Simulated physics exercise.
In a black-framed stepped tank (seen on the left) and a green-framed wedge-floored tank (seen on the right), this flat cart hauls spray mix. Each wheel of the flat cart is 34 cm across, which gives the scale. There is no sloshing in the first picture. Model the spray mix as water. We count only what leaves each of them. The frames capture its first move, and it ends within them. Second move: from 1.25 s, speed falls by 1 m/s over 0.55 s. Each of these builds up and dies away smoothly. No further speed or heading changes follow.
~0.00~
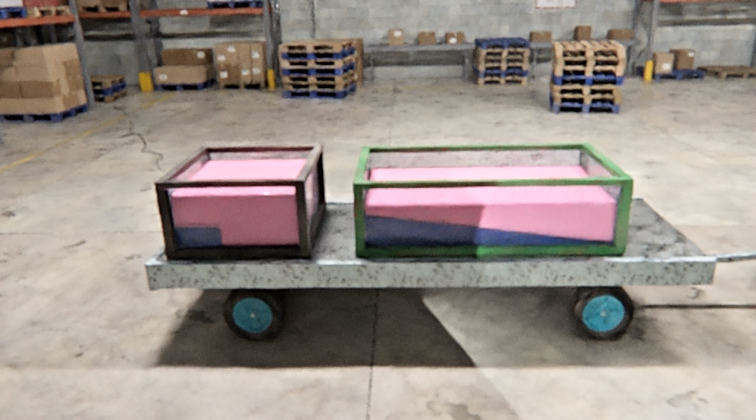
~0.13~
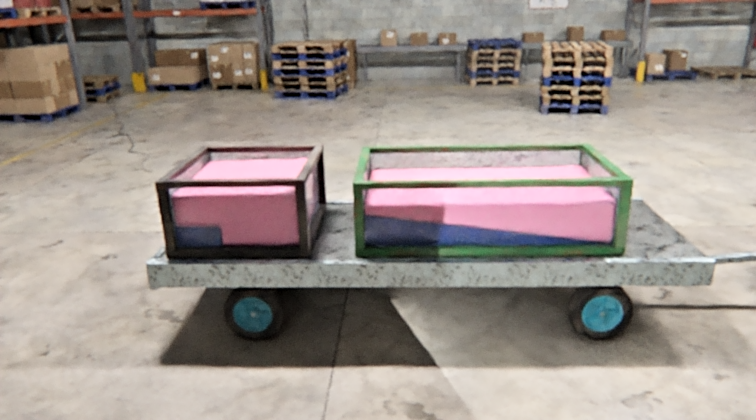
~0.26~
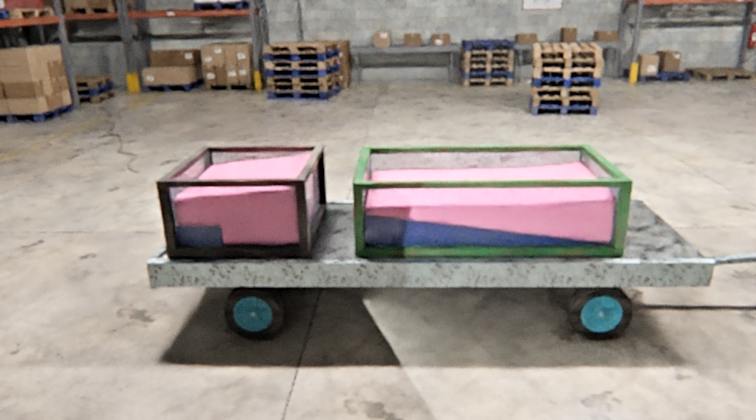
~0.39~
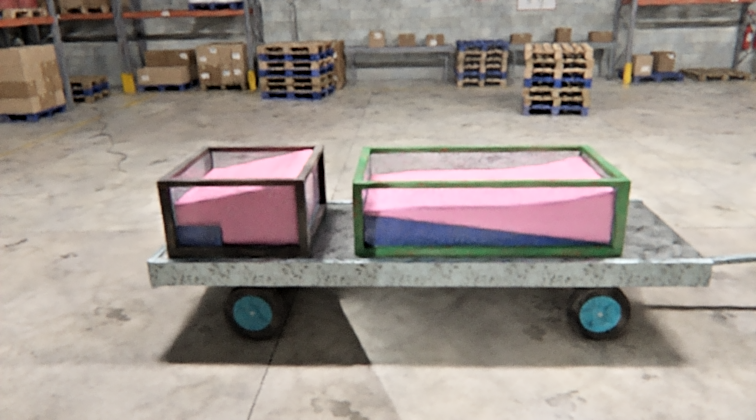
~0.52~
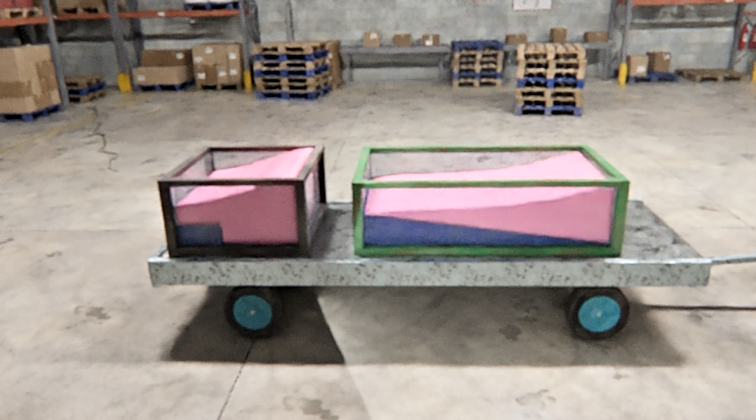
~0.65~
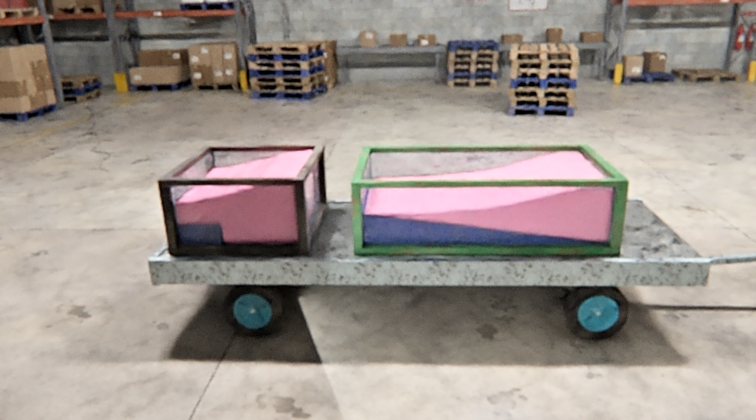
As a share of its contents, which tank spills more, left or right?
It's the left-hand container.
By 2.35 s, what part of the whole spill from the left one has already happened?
Close to 80 in a hundred.
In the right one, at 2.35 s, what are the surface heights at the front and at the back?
Front 26 cm and back 18 cm.
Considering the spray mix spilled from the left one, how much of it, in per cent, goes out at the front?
Share: Around 80%.
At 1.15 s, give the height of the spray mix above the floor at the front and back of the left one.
Around 26 cm toward the front, with 38 cm behind.
By 1.15 s the left one has lost nothing (front 27 cm, back 39 cm); the right one has lost nothing (front 28 cm, back 18 cm).
By 1.65 s the left one has lost nothing (front 46 cm, back 20 cm); the right one has lost nothing (front 32 cm, back 30 cm).
By 2.35 s the left one has lost 6 per cent, over the front (front 22 cm, back 41 cm); the right one has lost nothing (front 26 cm, back 19 cm).
By 4.78 s the left one has lost 8 per cent, over the front, a little elsewhere; the right one has lost nothing.
